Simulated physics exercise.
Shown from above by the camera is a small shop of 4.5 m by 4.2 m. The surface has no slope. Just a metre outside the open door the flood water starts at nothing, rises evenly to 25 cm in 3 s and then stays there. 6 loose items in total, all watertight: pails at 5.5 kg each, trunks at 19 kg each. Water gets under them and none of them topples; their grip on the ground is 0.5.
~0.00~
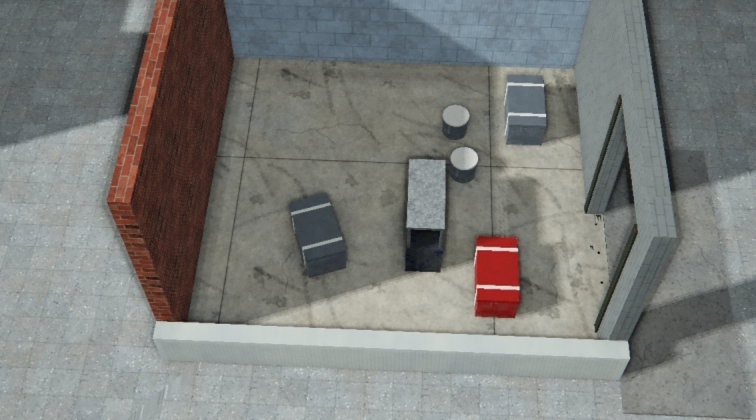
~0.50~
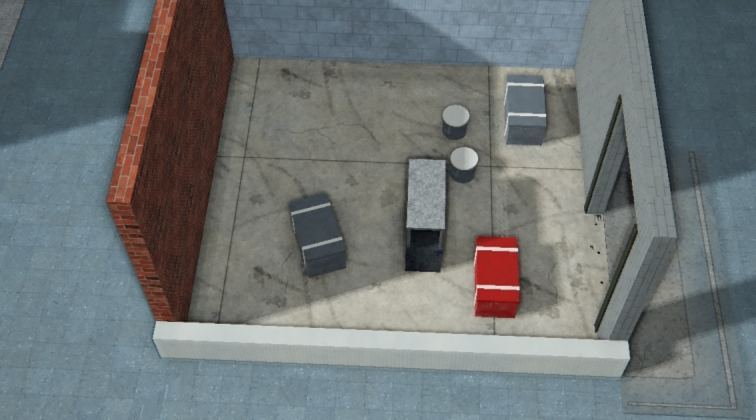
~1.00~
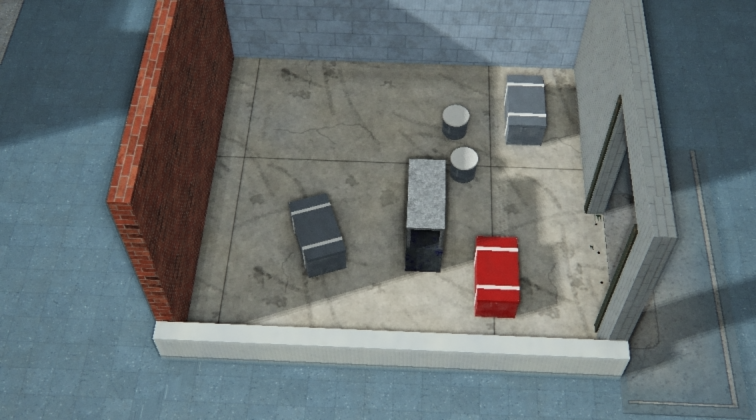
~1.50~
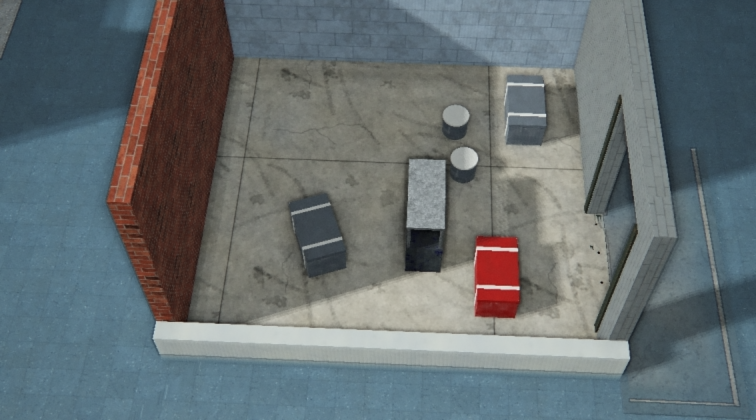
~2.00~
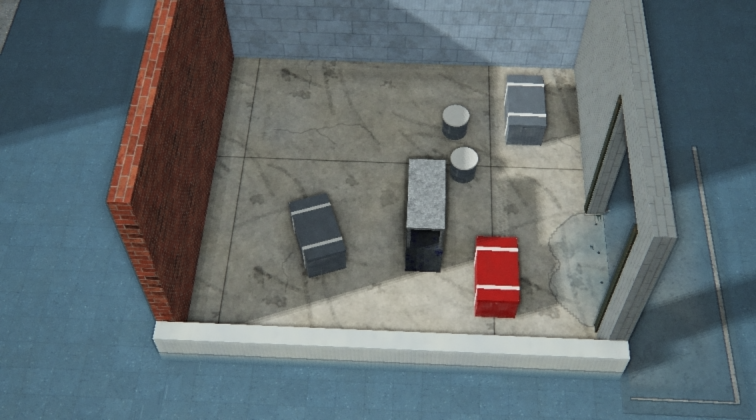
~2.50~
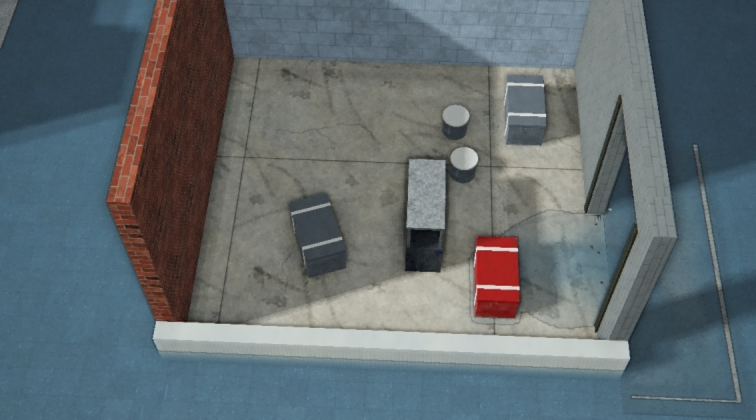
Water spreads over the paving outside a small roofless shop seen from above by a still camera, turning the grey slabs blue and deepening around the walls. Inside, between a brick wall at left and a grey wall with openings at right, stand a red trunk, two grey trunks, two pale pails and a grey block. Later a thin sheet creeps in through the right-hand opening towards the red trunk, while every object stays still.
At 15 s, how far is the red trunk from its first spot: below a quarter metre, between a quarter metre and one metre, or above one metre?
Above one metre.
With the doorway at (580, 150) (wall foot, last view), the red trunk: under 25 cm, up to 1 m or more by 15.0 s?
In that case the red trunk would have gone a great distance.
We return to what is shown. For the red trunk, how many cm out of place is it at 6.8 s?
It is about 300 cm out of place by then.
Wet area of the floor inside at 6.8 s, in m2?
Flooded: Near 17 m2.
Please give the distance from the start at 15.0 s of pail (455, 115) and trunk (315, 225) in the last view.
200 cm and 30 cm respectively.
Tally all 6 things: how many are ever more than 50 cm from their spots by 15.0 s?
The tally stands at 6.
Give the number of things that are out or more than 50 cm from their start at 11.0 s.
By then the count is 5.
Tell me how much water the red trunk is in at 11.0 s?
Roughly 14 cm.
After 3.5 s the red trunk is near (455, 278), 0.5 m from its start, aground; 0 afloat.
After 6.8 s the red trunk is near (233, 216), 3.0 m from its start, afloat; 2 afloat.
After 11.0 s the red trunk is near (318, 72), 3.4 m from its start, afloat; 5 afloat.
After 15.0 s the red trunk is near (372, 59), 3.2 m from its start, afloat; 6 afloat.
